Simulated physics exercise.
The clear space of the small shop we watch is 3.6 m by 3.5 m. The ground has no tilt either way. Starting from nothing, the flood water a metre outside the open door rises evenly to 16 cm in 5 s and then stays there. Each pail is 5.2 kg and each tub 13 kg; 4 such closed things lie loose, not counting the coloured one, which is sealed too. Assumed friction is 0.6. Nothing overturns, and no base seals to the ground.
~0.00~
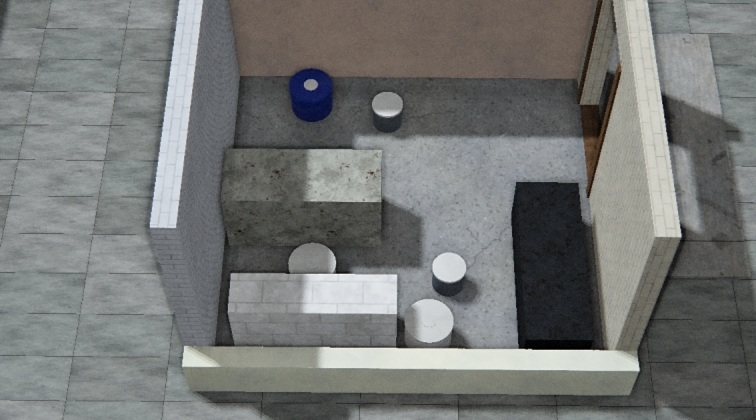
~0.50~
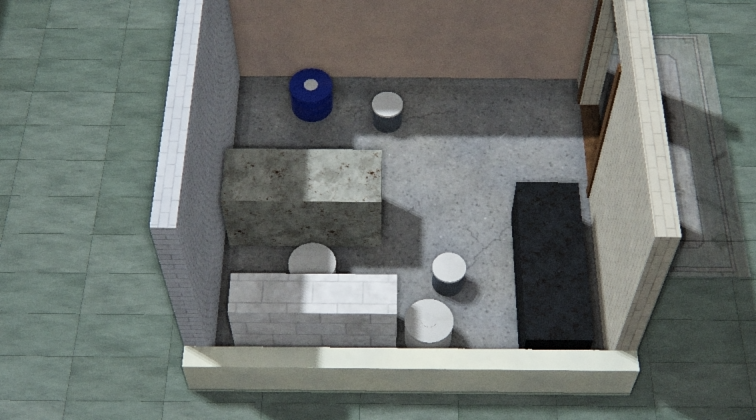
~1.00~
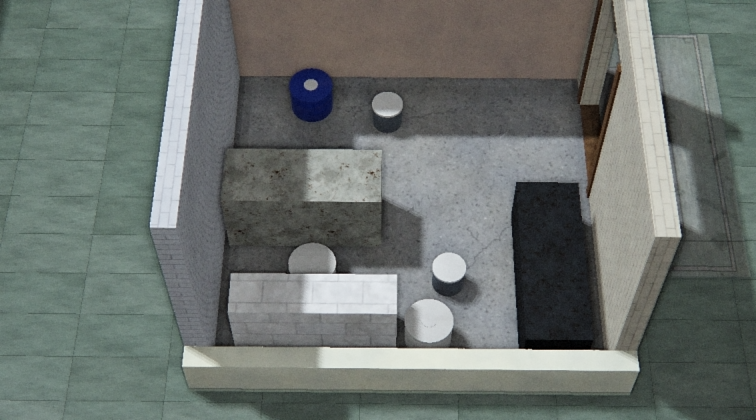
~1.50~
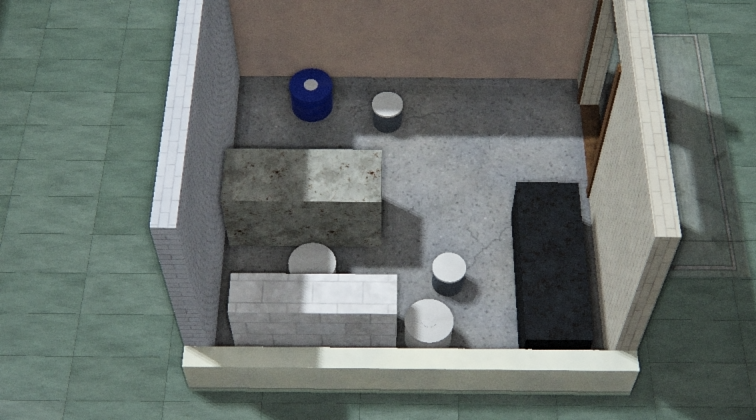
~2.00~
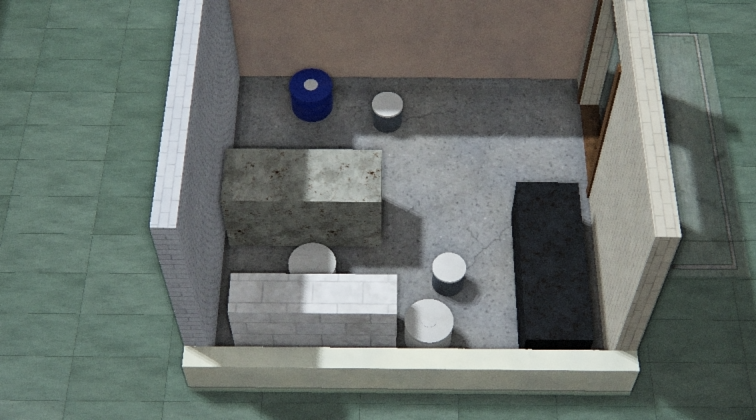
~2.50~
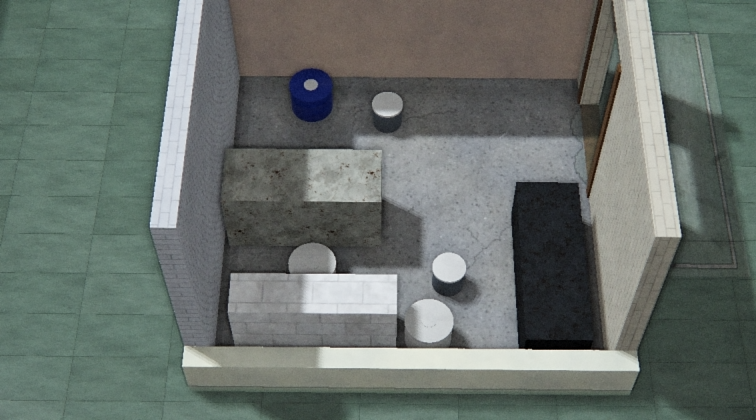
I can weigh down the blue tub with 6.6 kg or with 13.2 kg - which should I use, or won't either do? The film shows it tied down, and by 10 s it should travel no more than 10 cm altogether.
Go with neither; both fall short.
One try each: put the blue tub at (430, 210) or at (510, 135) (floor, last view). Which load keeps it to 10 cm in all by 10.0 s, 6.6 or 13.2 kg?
Well, first only the heavy mass succeeds, and next neither mass is sufficient.
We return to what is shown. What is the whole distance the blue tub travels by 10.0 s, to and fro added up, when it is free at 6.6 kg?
I'd say roughly 120 centimetres in all.
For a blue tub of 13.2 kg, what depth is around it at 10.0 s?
Around 12 cm.
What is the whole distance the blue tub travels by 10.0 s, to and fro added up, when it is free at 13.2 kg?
Roughly 60 centimetres.
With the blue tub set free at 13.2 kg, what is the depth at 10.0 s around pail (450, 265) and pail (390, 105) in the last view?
I'd estimate 4 cm for the first and 12 cm for the second.
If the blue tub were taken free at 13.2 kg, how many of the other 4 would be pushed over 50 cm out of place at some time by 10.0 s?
My count gives 1.
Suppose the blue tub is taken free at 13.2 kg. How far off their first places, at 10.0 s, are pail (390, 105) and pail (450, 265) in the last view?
One is off by 140 cm, the other by 0 cm, in the order asked.
After 3.5 s the blue tub would be 0 cm from its start with 6.6 kg and 0 cm from its start with 13.2 kg; 0 cm of water round it then.
After 4.5 s the blue tub would be 0 cm from its start with 6.6 kg and 0 cm from its start with 13.2 kg; 0 cm of water round it then.
After 7.0 s the blue tub would be 33 cm from its start with 6.6 kg and 0 cm from its start with 13.2 kg; 5 cm of water round it then.
After 10.0 s the blue tub would be 70 cm from its start with 6.6 kg and 52 cm from its start with 13.2 kg; 12 cm of water round it then.
